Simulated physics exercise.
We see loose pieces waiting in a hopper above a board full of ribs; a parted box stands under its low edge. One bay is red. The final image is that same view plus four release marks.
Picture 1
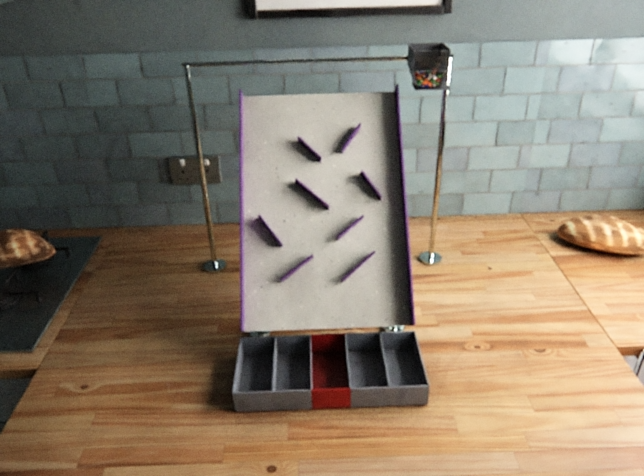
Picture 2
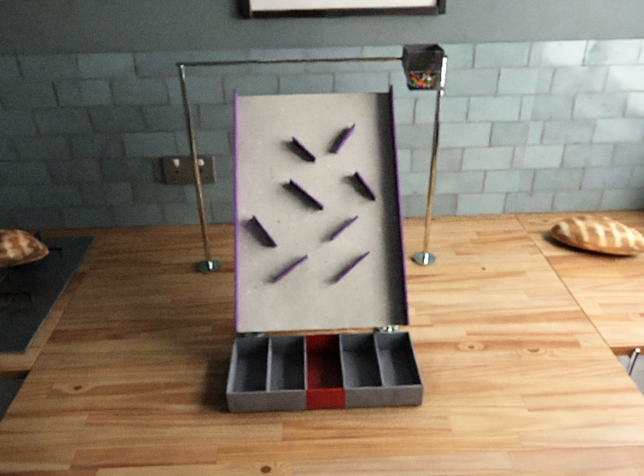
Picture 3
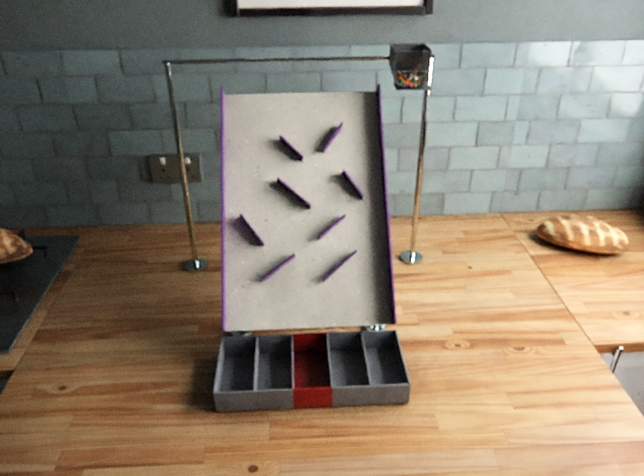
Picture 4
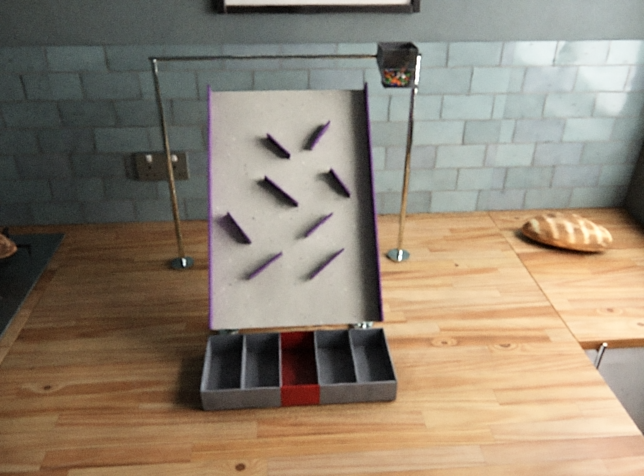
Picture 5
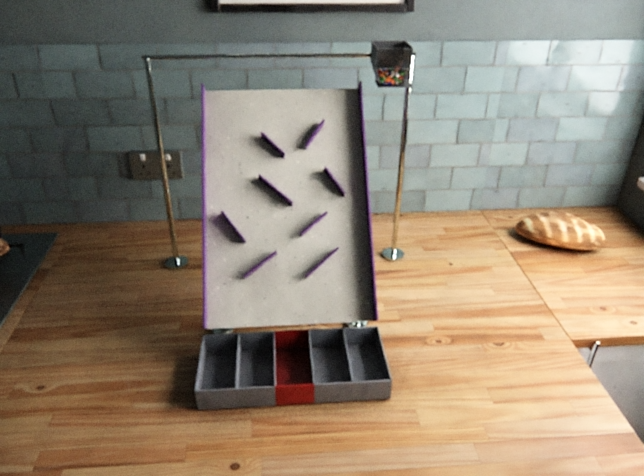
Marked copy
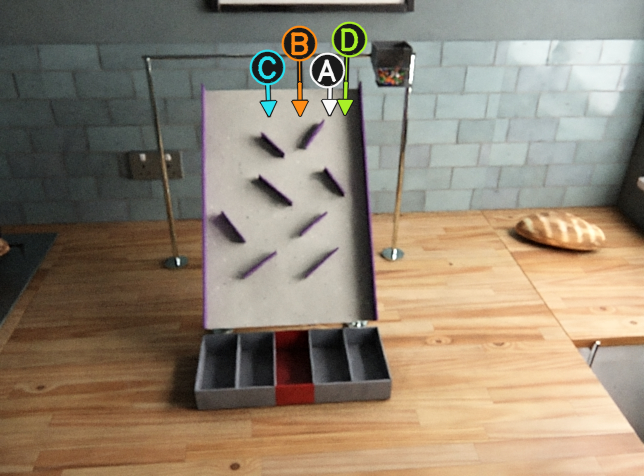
The video shows a tilted grey board with purple ribs on a wooden counter, a small filled hopper above its upper right and a divided box with one red bay below; the view shifts slightly while the objects stay still.
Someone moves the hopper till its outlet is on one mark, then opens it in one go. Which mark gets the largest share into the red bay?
Choose B.
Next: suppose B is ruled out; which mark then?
The answer is C.
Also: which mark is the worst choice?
D it is.
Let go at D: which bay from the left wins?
The fifth from the left.
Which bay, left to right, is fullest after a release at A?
The fifth.
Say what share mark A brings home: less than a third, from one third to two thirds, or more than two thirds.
Mark A gives less than a third.
On the marked copy, mark A meets the board at (329, 109); mark B meets the board at (300, 110); mark C meets the board at (268, 110); mark D meets the board at (345, 109).
If A is chosen, close to a quarter in the red bay, close to two thirds in other bays, only a few held on the board, only a few outside the box.
If B is chosen, the bulk in the red bay, a small share in other bays, a small share held on the board.
If C is chosen, close to a third in the red bay, close to a third in other bays, close to a quarter held on the board.
If D is chosen, a small share in the red bay, all but a few in other bays.
